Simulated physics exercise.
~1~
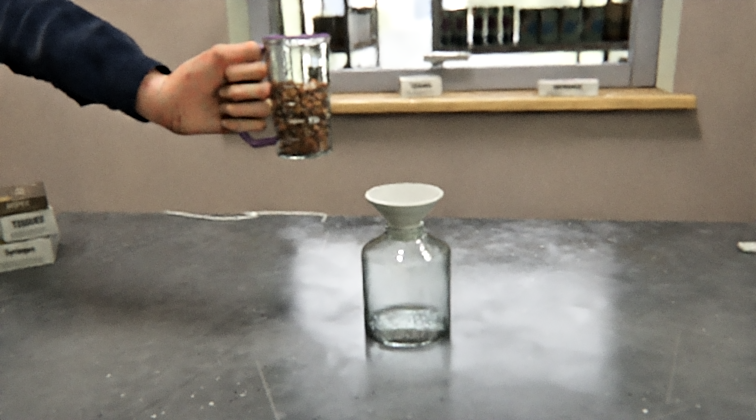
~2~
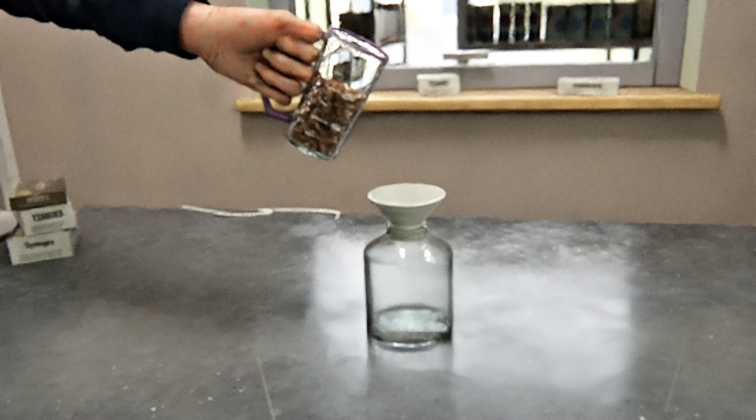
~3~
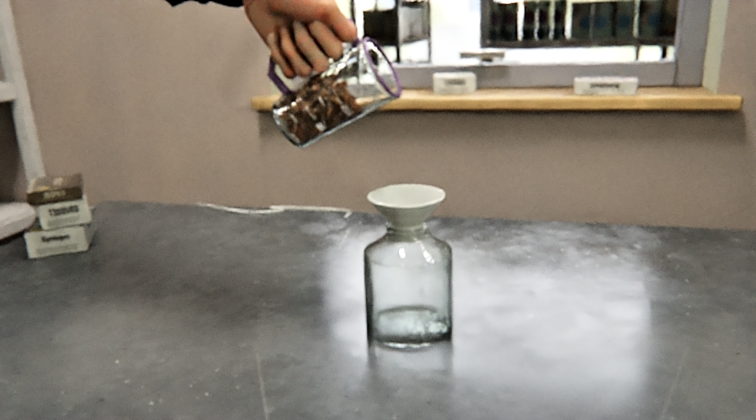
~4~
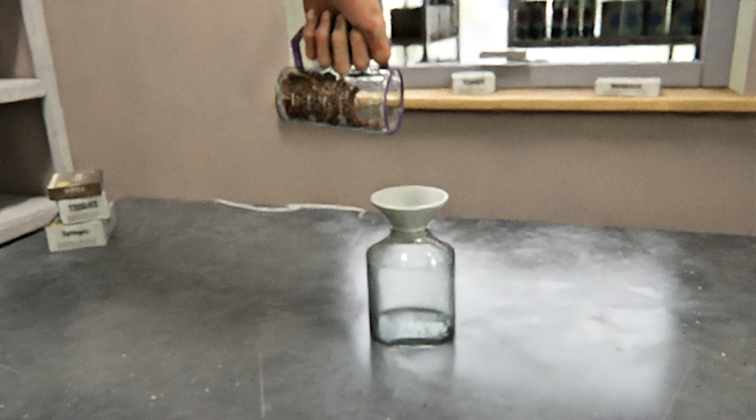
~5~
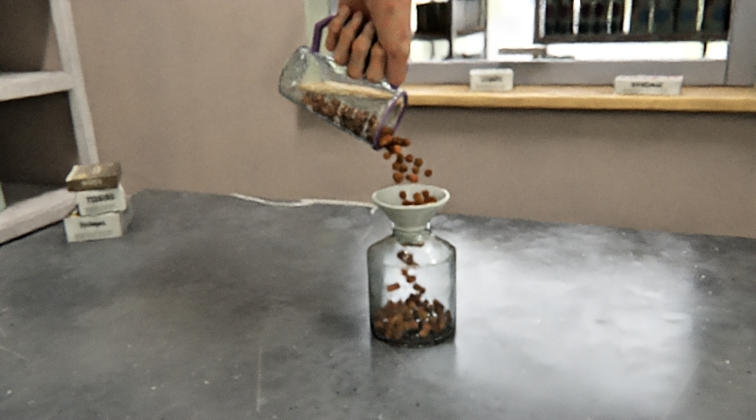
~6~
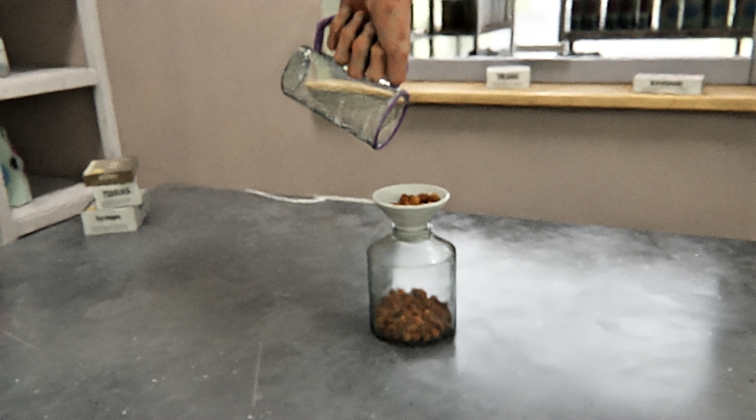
Hand tilting a clear cup and pouring brown pieces through a funnel into a glass jar, some remaining in the funnel.
